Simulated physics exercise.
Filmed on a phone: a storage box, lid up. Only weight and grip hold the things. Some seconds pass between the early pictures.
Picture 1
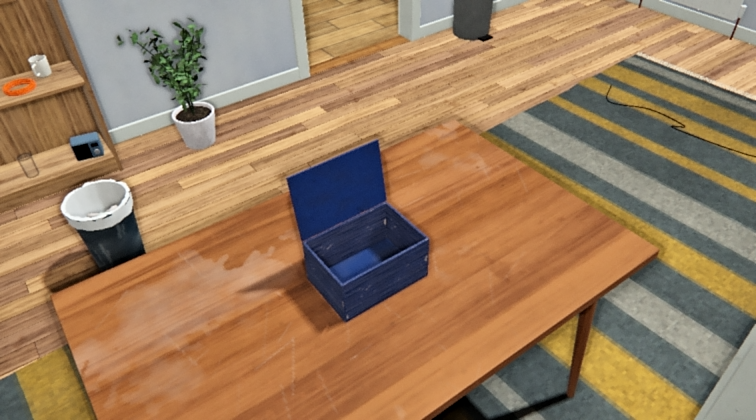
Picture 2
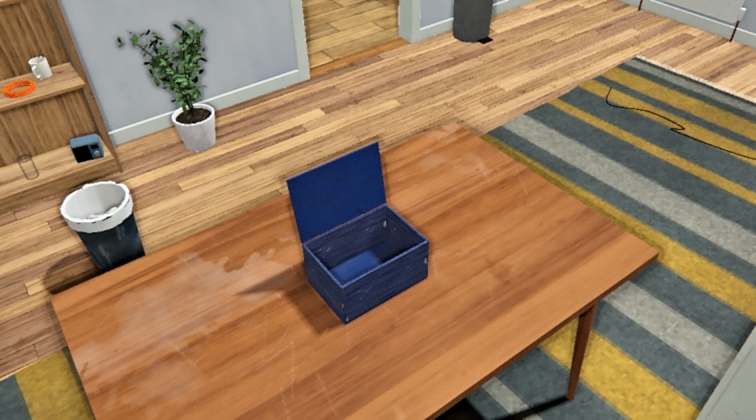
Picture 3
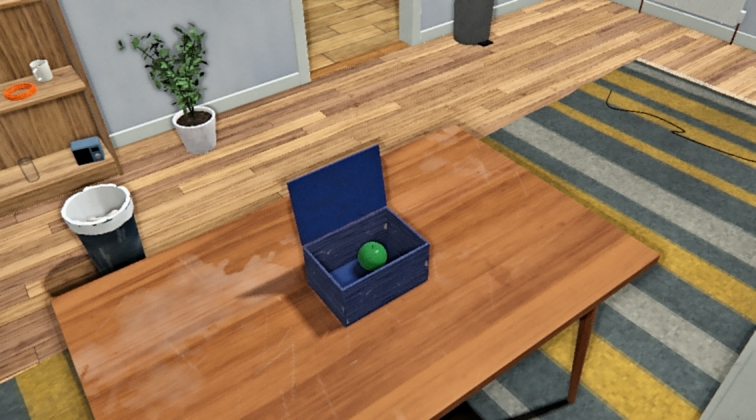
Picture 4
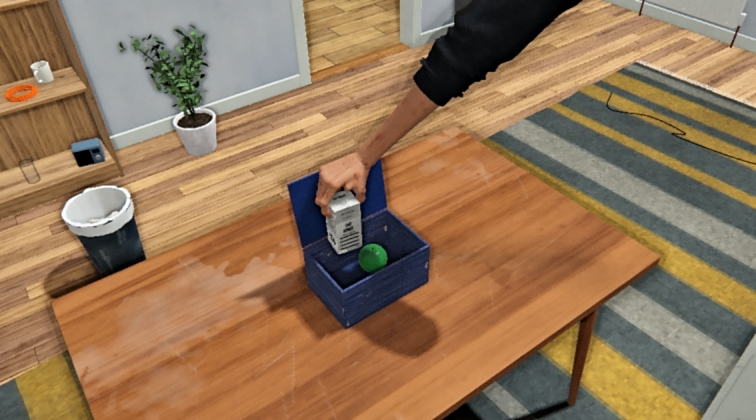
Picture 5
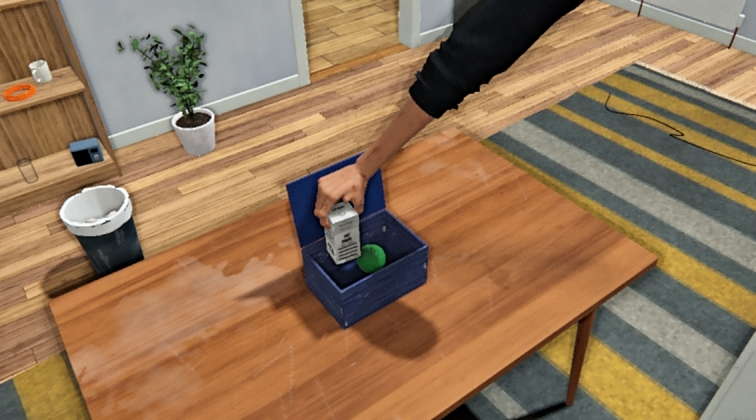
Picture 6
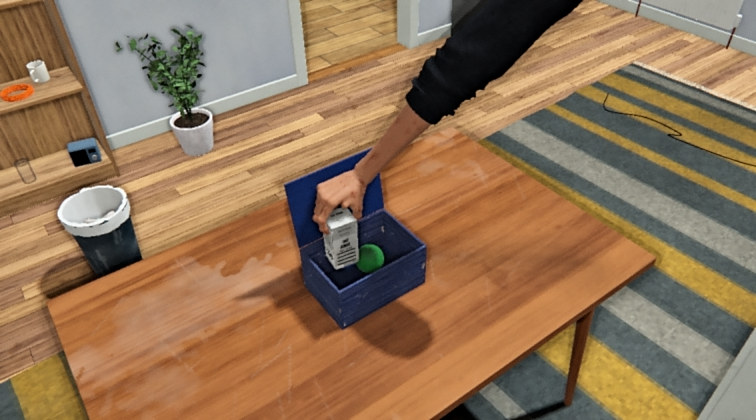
At the start, an open blue box sits empty on a wooden table, and then a round green object appears inside it. A hand in a dark sleeve holds a white carton over the box beside the green object, then lowers it slightly into the box, still gripping it.
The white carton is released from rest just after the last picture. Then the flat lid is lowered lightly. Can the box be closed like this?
As it turns out, it will not close.
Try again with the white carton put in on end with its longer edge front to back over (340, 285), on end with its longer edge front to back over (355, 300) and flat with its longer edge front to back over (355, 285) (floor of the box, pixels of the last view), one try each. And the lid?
In the first case it stays ajar; in the second case it will not close; in the third case it closes.
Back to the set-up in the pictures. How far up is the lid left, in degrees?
About 35°.
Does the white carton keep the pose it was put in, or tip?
The white carton keeps its pose.
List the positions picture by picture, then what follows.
The last thing is not in view yet, in the first picture.
The last thing is not in view yet, in the second picture.
The last thing is not in view yet; green apple (372, 257), in the third picture.
Still above its spot; white carton (344, 222); green apple (373, 258), in the fourth picture.
Still above its spot; white carton (342, 233); green apple (371, 259), in the fifth picture.
In place under the hand; white carton (341, 238); green apple (370, 259), in the sixth picture.
Then, 0.40 s later than the last frame, white carton moved about its own width near (343, 261).
Then, 1.40 s later than the last frame, lid 72° above the rim; white carton moved about its own width near (343, 261).
Then, 1.80 s later than the last frame, lid 46° above the rim; white carton moved about its own width near (343, 261).
When it is over, lid 33° above the rim; moved from the start, white carton; green apple as before. End places, in pixels of the last picture, white carton near (343, 262).
